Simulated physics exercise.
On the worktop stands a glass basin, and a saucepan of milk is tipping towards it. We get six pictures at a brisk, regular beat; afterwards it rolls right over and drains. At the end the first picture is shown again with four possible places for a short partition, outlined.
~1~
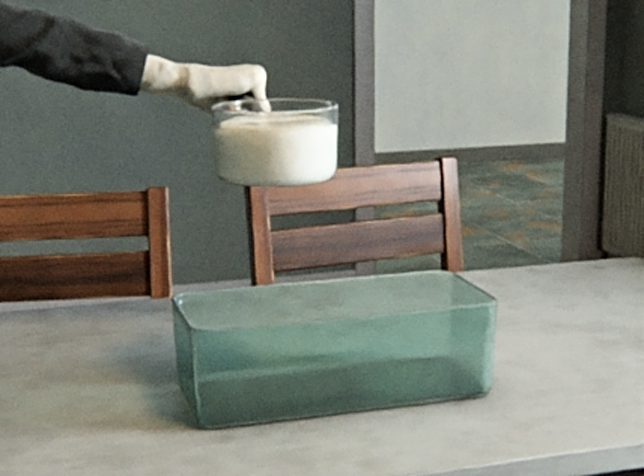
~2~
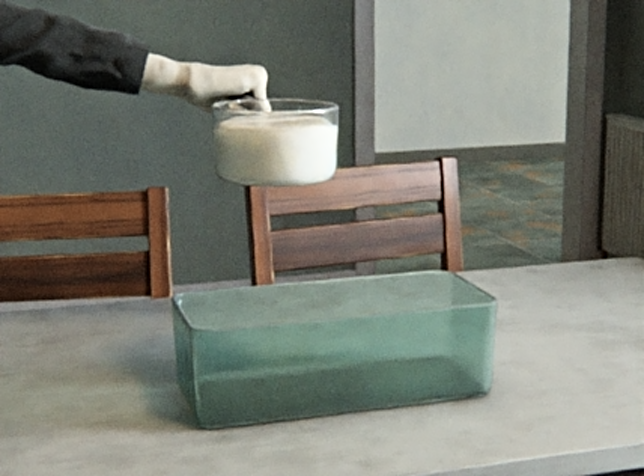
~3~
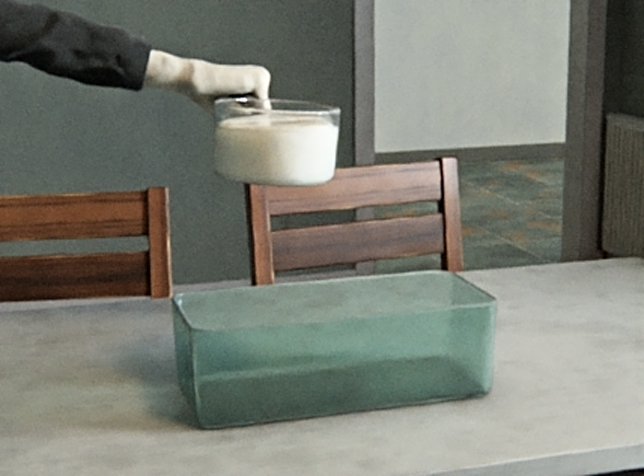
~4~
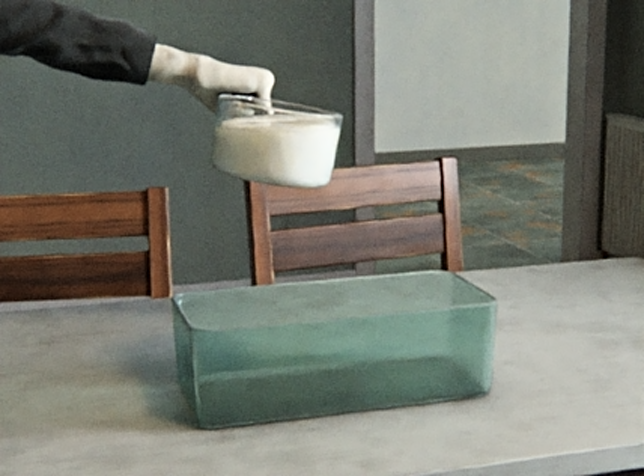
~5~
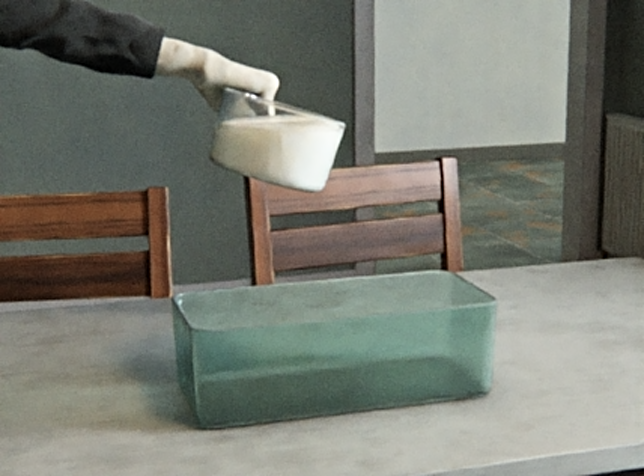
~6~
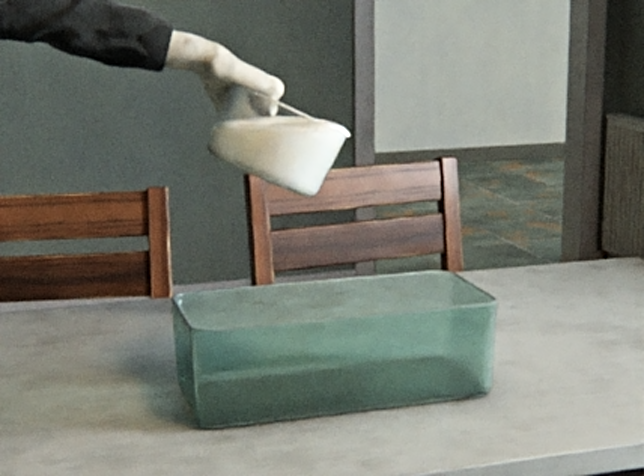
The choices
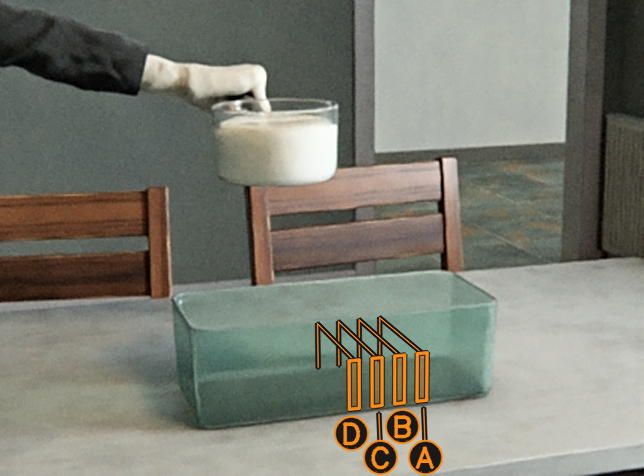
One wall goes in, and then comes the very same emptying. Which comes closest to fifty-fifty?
It is A.
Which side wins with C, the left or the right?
More ends on the right.
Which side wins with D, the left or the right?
The right side.
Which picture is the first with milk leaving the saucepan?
In picture 6.
On the marked copy, A at (423, 408); B at (401, 410); C at (378, 413); D at (356, 416).
With A, about 47 % ends left of the wall and 52 % right of it.
With B, about 23 % ends left of the wall and 76 % right of it.
With C, about 5 % ends left of the wall and 94 % right of it.
With D, about 4 % ends left of the wall and 95 % right of it.
